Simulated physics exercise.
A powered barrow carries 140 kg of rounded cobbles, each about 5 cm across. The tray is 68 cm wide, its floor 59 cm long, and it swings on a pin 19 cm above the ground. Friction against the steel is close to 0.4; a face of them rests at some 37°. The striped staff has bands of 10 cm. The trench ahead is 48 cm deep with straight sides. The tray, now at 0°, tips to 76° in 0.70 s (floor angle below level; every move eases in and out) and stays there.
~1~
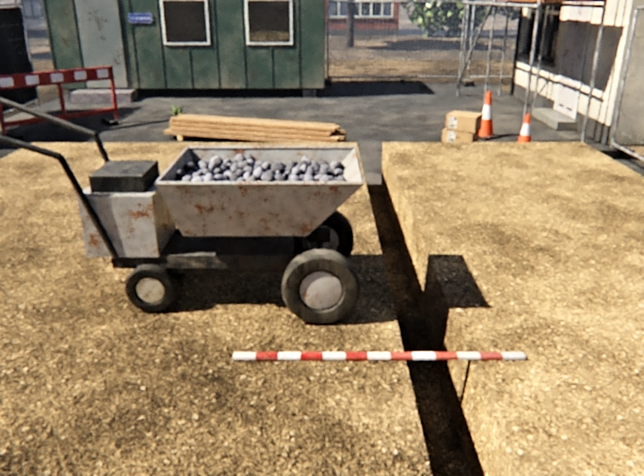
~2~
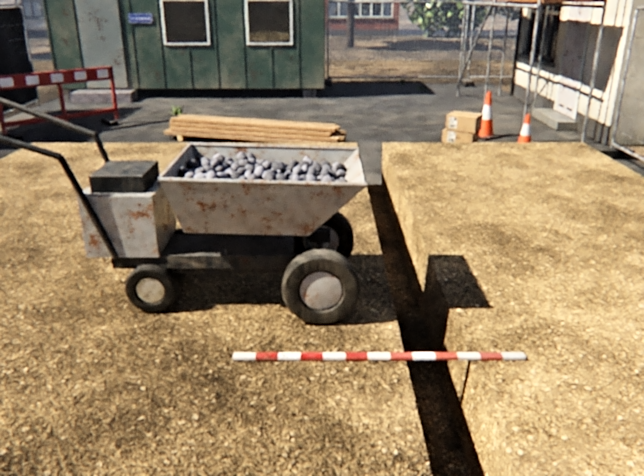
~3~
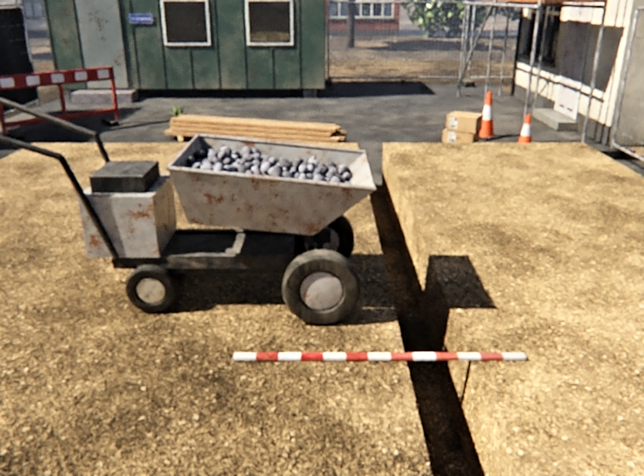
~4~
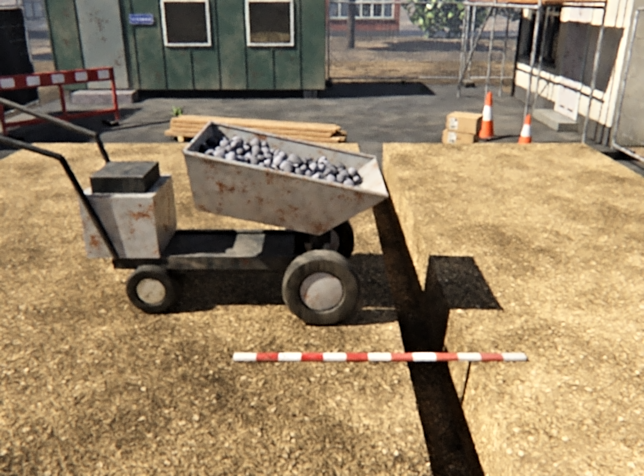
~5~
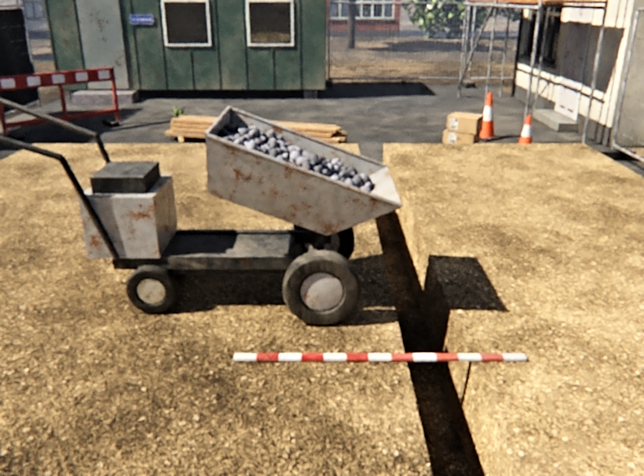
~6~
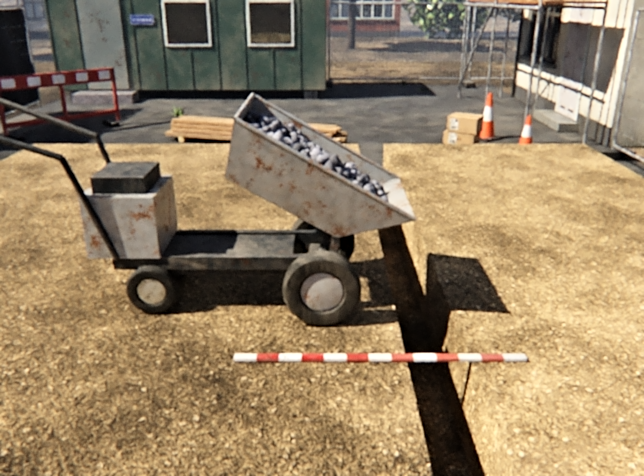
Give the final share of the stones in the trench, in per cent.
Some 23 per cent of it.
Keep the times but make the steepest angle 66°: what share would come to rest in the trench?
In that case some 20 per cent.
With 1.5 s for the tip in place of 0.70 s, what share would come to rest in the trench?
In that case some 35 per cent.
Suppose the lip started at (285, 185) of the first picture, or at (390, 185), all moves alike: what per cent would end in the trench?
Near 80 per cent from the first place, 5 from the second.
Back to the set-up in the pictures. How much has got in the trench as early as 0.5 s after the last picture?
Some 5 per cent.
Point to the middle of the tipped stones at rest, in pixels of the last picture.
Their middle is at about (501, 291).
Then, 0.2 s after the last picture the floor is at 64°, 100 % in the tray; the foremost stones are at (431, 250).
Then, 0.5 s after the last picture the floor is at 76°, 53 % in the tray, 6 % in the trench, 41 % past the trench; the foremost stones are at (518, 289).
Then, 0.8 s after the last picture the floor is at 76°, 3 % in the tray, 18 % in the trench, 79 % past the trench; the foremost stones are past the picture's edge.
Then, 2.8 s after the last picture the floor is at 76°, 0 % in the tray, 23 % in the trench, 77 % past the trench; the foremost stones are past the picture's edge.
